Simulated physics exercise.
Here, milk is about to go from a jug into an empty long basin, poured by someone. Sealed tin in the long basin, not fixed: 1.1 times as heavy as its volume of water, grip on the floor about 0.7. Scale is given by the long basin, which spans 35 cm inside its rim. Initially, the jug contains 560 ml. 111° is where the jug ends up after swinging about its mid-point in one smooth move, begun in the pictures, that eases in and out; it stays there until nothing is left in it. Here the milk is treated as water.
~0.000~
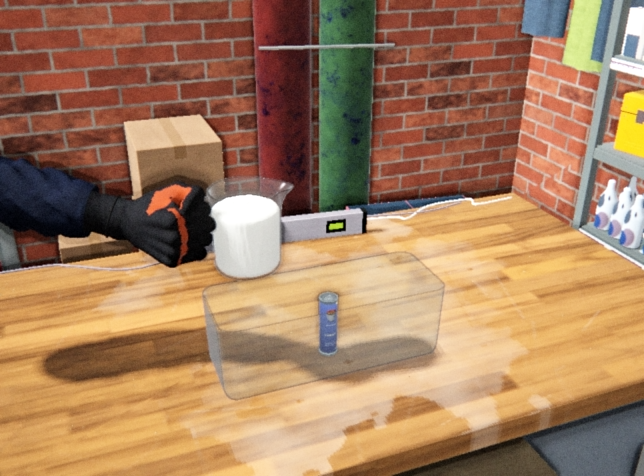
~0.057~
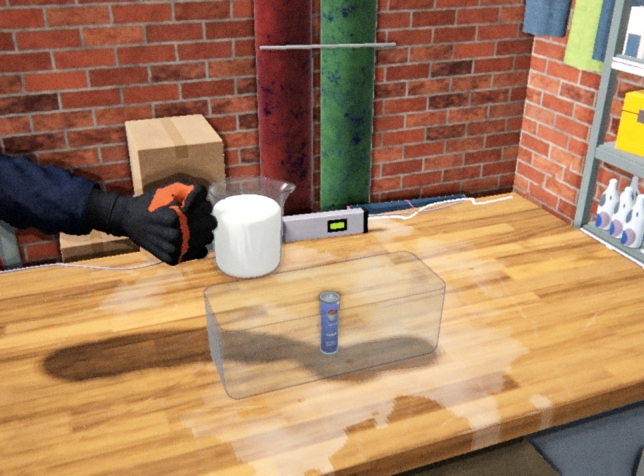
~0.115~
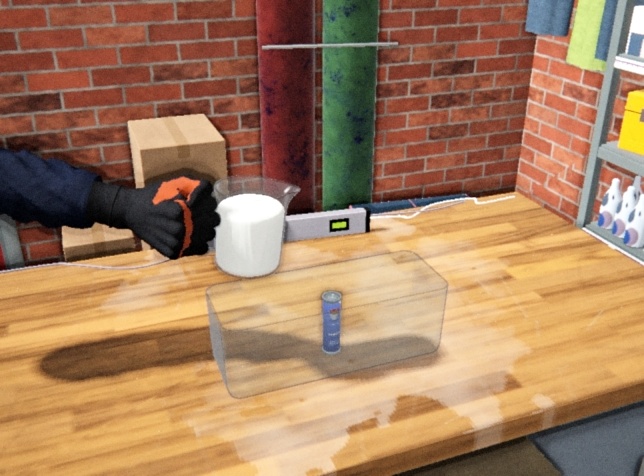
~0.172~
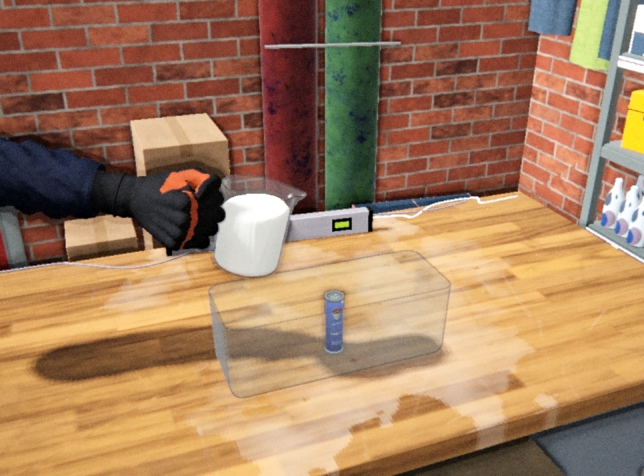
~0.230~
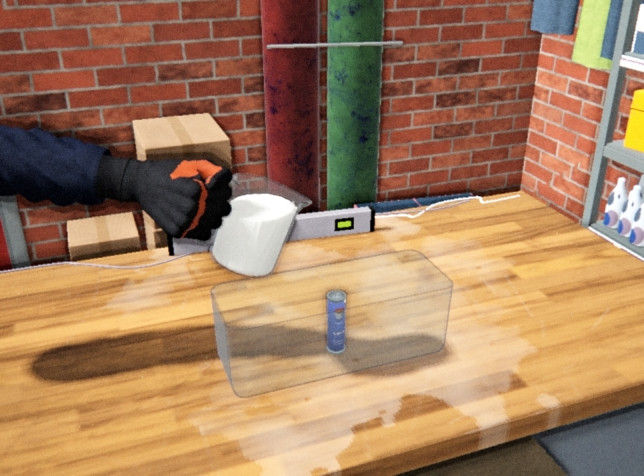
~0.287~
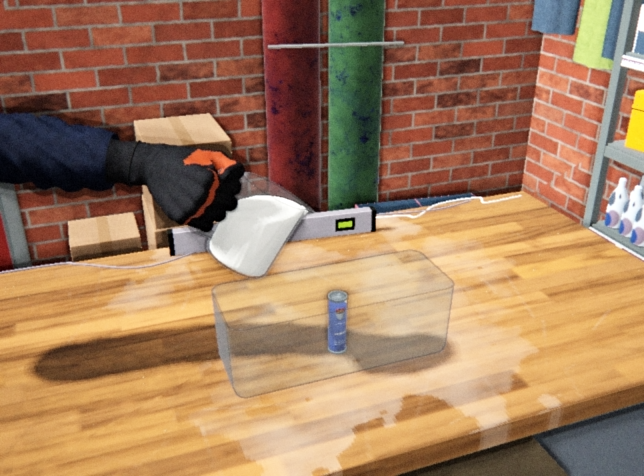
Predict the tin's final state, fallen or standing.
I predict it is fallen.
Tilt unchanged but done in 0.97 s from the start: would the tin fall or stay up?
After the tilt, the tin has tipped over.
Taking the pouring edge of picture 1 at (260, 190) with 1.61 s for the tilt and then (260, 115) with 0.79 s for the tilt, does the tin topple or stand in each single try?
Try 1: Still standing; try 2: Tipped over.
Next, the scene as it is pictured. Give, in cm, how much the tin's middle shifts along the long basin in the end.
The middle of the tin ends some 10.5 cm along the basin.
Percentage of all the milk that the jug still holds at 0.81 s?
12 in a hundred, give or take.
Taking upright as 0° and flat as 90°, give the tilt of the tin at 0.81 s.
Near 0 degrees.
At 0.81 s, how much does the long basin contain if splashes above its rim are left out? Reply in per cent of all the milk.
I reckon close to 78 per cent.
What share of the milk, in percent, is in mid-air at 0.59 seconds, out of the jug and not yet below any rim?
Some 22 % is the figure.
Then, 0.59 s in, the tilt is 94° and 61 per cent is still to pour; the tin stands where it began.
Then, 0.81 s in, the tilt is 111° and 12 per cent is still to pour; the tin stands 1 cm from where it began.
Then, 1.04 s in, the tilt is 111° and 0 per cent is still to pour; the tin lies on its side.
Then, 1.29 s in, the tilt is 111° and 0 per cent is still to pour; the tin lies on its side.
Finally, the tin lies on its side.
